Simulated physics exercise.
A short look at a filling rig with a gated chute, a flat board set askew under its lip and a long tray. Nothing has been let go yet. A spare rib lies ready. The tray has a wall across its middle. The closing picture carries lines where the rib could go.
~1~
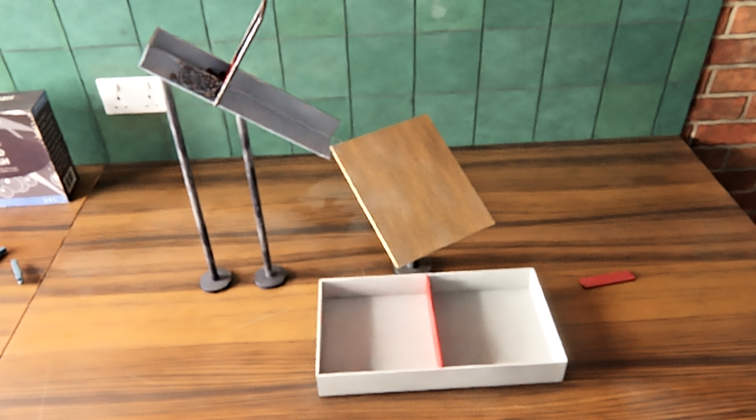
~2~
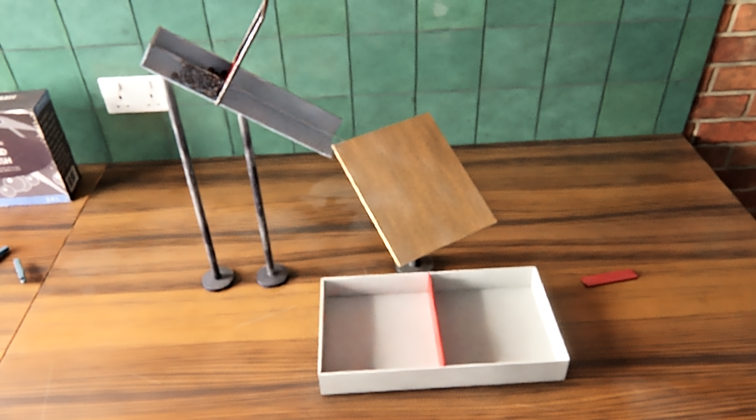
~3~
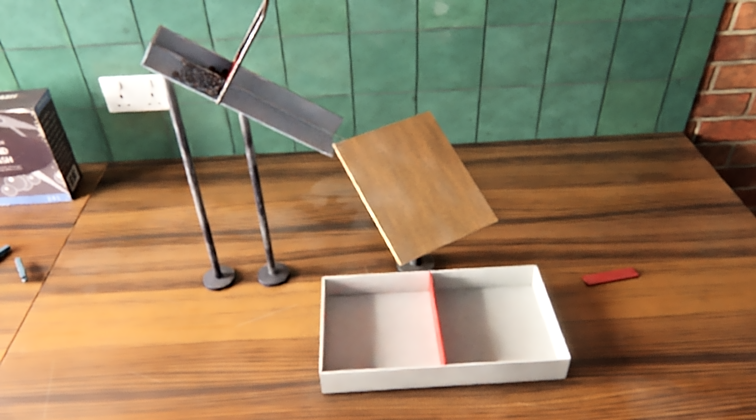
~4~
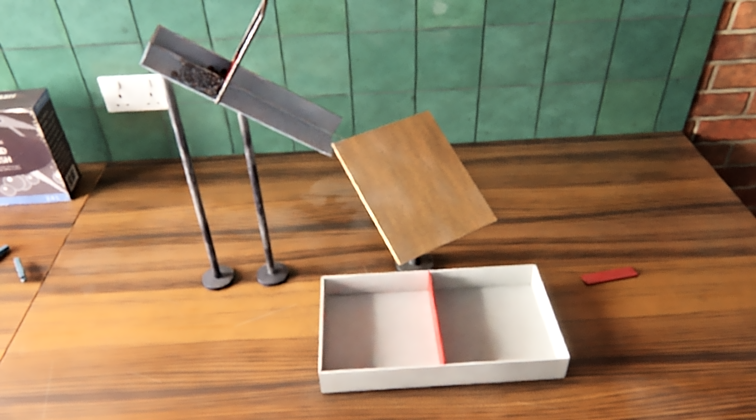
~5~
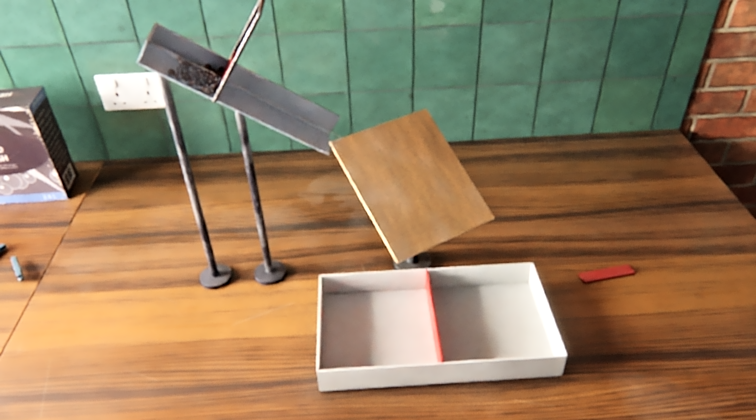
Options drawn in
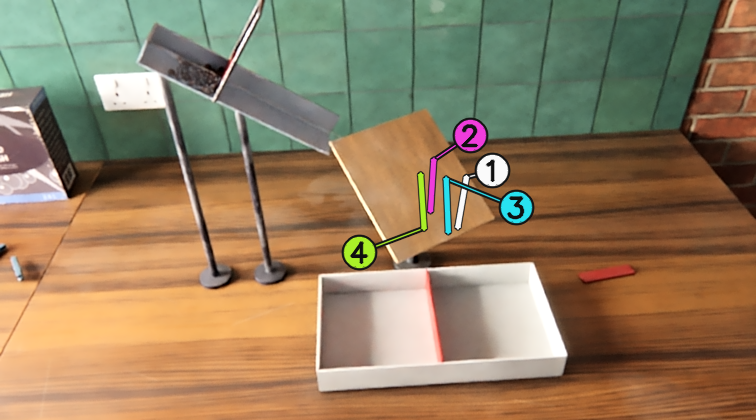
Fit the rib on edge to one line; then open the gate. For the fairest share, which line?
Use line 4.
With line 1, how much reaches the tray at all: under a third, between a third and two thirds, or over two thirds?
It is over two thirds.
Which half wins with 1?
The right half.
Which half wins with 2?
Right.
On the marked copy, line 1 from (466, 177) to (457, 227); line 2 from (433, 160) to (430, 210); line 3 from (446, 179) to (448, 231); line 4 from (420, 174) to (424, 228).
If 1 is chosen, of what is caught, not one piece in the left half, every piece in the right.
If 2 is chosen, of what is caught, about a tenth in the left half, almost all in the right.
If 3 is chosen, of what is caught, about a tenth in the left half, almost all in the right.
If 4 is chosen, of what is caught, roughly two thirds in the left half, roughly a third in the right.
